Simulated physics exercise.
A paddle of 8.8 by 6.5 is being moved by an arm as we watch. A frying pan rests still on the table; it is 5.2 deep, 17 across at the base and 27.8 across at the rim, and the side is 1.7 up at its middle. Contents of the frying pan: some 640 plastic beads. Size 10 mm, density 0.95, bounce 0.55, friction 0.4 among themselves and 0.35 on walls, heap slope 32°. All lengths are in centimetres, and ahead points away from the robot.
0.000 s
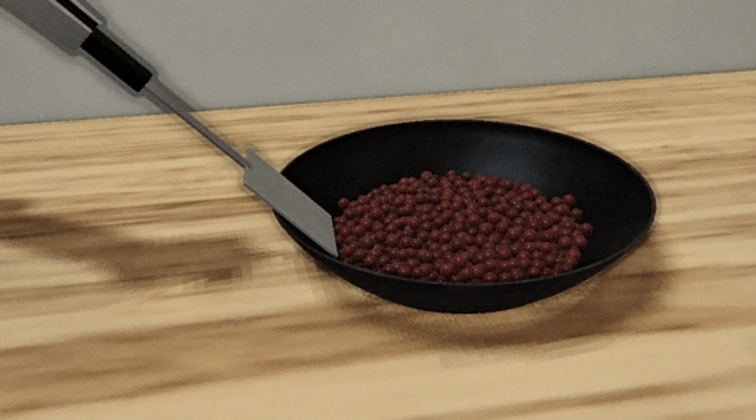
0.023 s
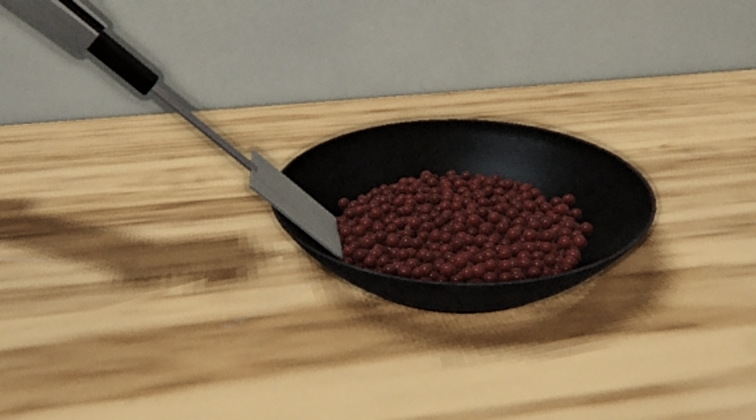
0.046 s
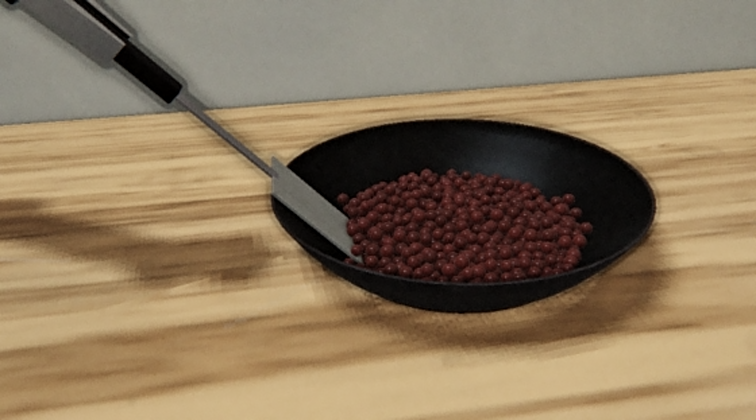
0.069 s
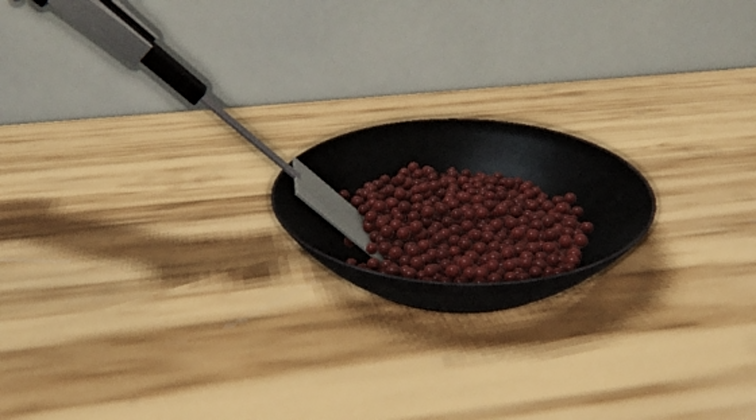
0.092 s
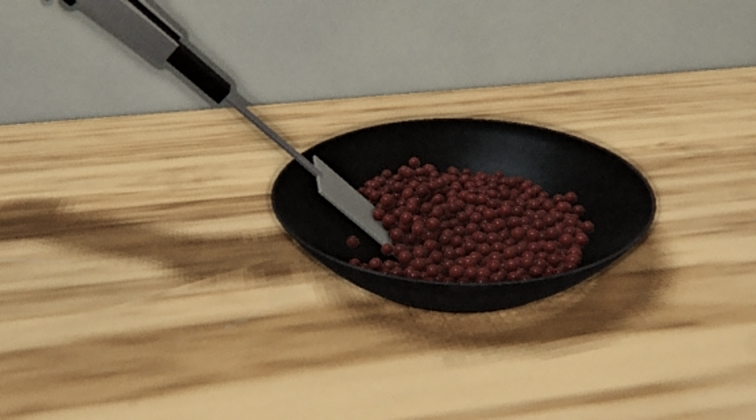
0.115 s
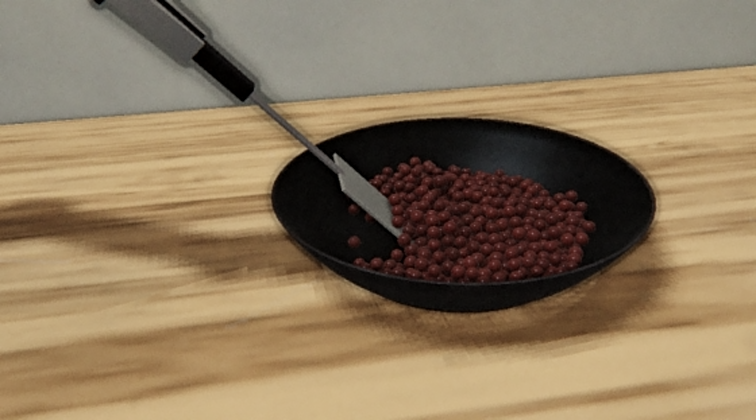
A metal paddle moves right through dark red beads in a still black frying pan.
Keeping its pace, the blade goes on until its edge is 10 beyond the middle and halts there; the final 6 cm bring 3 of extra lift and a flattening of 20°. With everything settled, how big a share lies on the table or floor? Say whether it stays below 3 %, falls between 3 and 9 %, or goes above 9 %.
It goes above 9 %.
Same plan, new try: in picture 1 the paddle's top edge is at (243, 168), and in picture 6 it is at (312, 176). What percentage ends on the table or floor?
Around 5 per cent finishes on the table or floor.
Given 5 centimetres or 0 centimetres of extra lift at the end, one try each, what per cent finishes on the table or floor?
Roughly 10 % and then 5 %.
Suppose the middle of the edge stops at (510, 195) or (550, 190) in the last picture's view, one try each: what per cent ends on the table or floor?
Close to 0 and close to 0 per cent, respectively.
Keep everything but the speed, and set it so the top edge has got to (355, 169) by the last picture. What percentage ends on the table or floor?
I'd say around 15 per cent.
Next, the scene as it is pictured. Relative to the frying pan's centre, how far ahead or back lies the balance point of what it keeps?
About 3.0 centimetres ahead.
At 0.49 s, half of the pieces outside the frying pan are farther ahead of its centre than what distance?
Some 20 centimetres ahead.
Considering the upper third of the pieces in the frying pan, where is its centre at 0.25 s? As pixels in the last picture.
I'd say close to (539, 194).
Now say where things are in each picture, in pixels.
The first frame shows paddle top edge at (246, 165), sloping 48°; upper third of the load around (456, 221), from x 340 to 585, top at y 175; 641 in the frying pan.
The second frame shows paddle top edge at (251, 167), sloping 48°; upper third of the load around (457, 220), from x 340 to 585, top at y 175.
The third frame shows paddle top edge at (272, 174), sloping 48°; upper third of the load around (448, 218), from x 345 to 585, top at y 175.
The fourth frame shows paddle top edge at (295, 175), sloping 48°; upper third of the load around (446, 215), from x 345 to 585, top at y 170.
The fifth frame shows paddle top edge at (317, 173), sloping 48°; upper third of the load around (451, 211), from x 345 to 590, top at y 165.
The sixth frame shows paddle top edge at (338, 171), sloping 48°; upper third of the load around (451, 209), from x 350 to 590, top at y 160; 641 in the frying pan.
By 0.18 s, sloping 48°, highest piece 6 above the table; 641 in the frying pan.
By 0.25 s, sloping 40°, highest piece 5 above the table; 641 in the frying pan.
By 0.49 s, sloping 28°, highest piece 7 above the table; 565 in the frying pan, 71 on the table or floor, 5 on the blade or in flight.
By 1.54 s, sloping 28°, highest piece 5 above the table; 564 in the frying pan, 77 on the table or floor.
Final count, 564 in the frying pan, 77 on the table or floor. That is 12 % on the table or floor.
